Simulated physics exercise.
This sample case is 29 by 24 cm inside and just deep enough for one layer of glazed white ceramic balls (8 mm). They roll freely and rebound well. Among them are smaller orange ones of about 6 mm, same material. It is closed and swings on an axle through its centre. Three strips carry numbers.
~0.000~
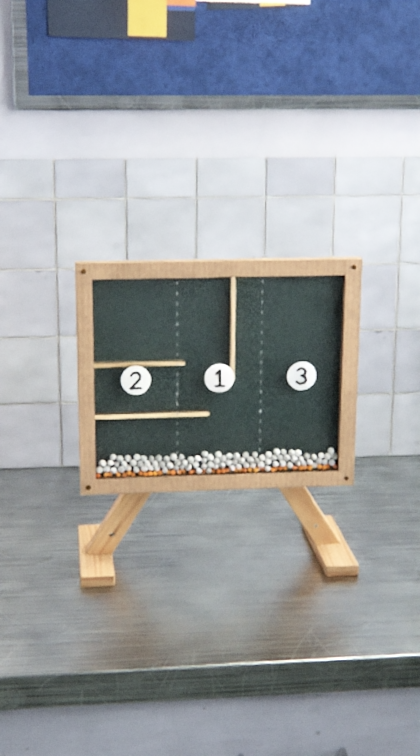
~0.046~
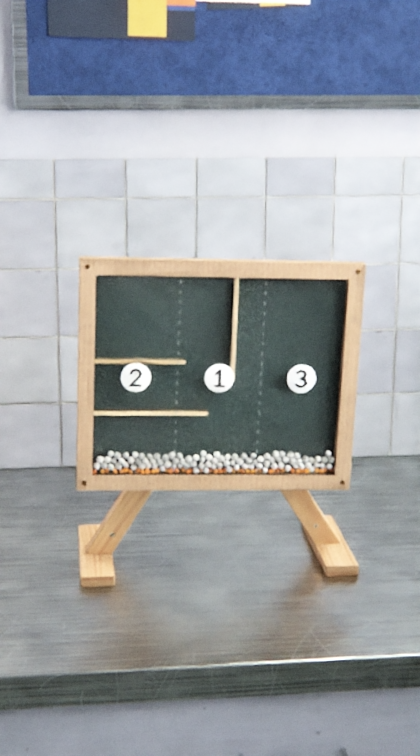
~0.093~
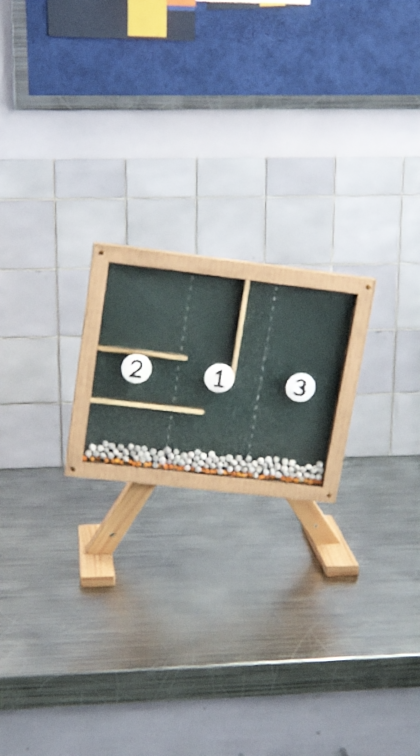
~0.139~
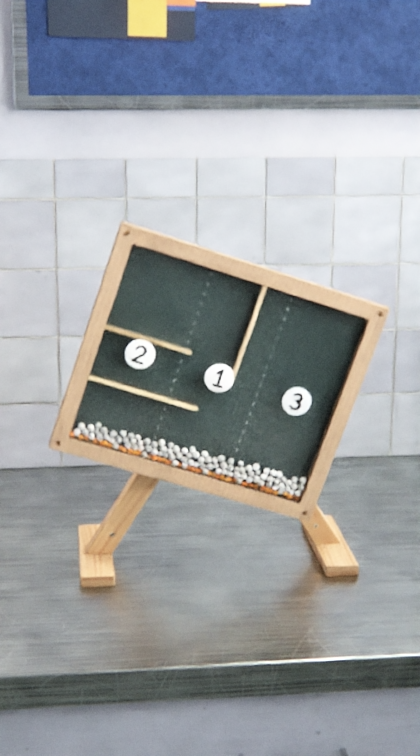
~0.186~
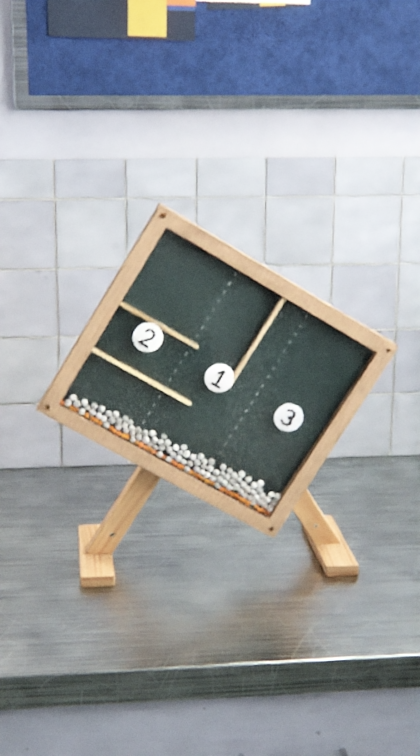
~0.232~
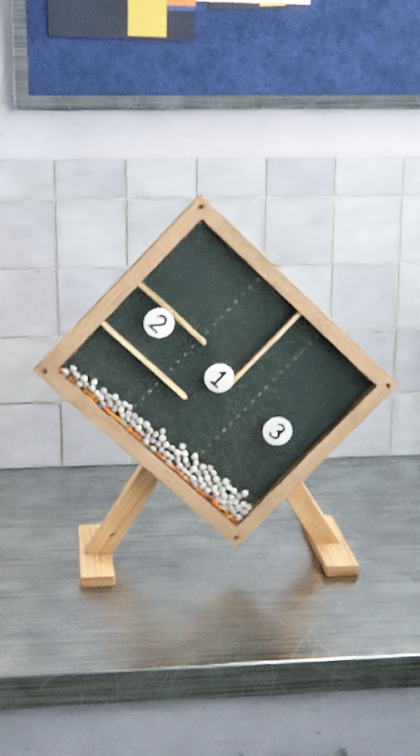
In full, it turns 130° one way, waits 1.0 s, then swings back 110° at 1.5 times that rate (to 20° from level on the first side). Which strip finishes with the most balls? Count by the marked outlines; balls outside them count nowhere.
The one marked 3.
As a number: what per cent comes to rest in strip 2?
Some 0 per cent.
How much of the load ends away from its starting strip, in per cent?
Some 65 per cent.
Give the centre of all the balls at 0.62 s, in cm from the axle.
Some 8 cm left and 10 cm below.
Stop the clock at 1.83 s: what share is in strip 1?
About 0 per cent.
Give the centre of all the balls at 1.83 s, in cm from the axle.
Some 7 cm right and 11 cm below.
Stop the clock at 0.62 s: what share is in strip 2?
About 0 per cent.
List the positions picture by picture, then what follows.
The first picture shows level; about 140 balls; balls centred (218, 465); top one (205, 454); no. 1 (219, 378), no. 2 (136, 380), no. 3 (302, 376).
The second picture shows turned 2° clockwise; balls centred (216, 465); top one (111, 454).
The third picture shows turned 8° clockwise; balls centred (208, 464); top one (105, 444); wall ends (231, 381), (202, 411), (185, 357).
The fourth picture shows turned 19° clockwise; balls centred (196, 463); top one (98, 425).
The fifth picture shows turned 31° clockwise; balls centred (181, 459); top one (73, 398).
The sixth picture shows turned 44° clockwise; balls centred (167, 452); top one (73, 369); no. 1 (219, 378), no. 2 (159, 323), no. 3 (278, 431).
By 0.62 s, it stands 130° clockwise; the balls' middle is 8 cm left of and 10 cm below the centre; no. 3, 100 %.
By 1.83 s, it stands 74° clockwise; the balls' middle is 7 cm right of and 11 cm below the centre; no. 3, 100 %.
By 2.04 s, it stands 20° clockwise; the balls' middle is 12 cm right of and 3 cm below the centre; no. 3, 100 %.
All still by 3.3 s, it stands 20° clockwise; no. 1, 20 %, no. 2, 0 %, no. 3, 80 %.
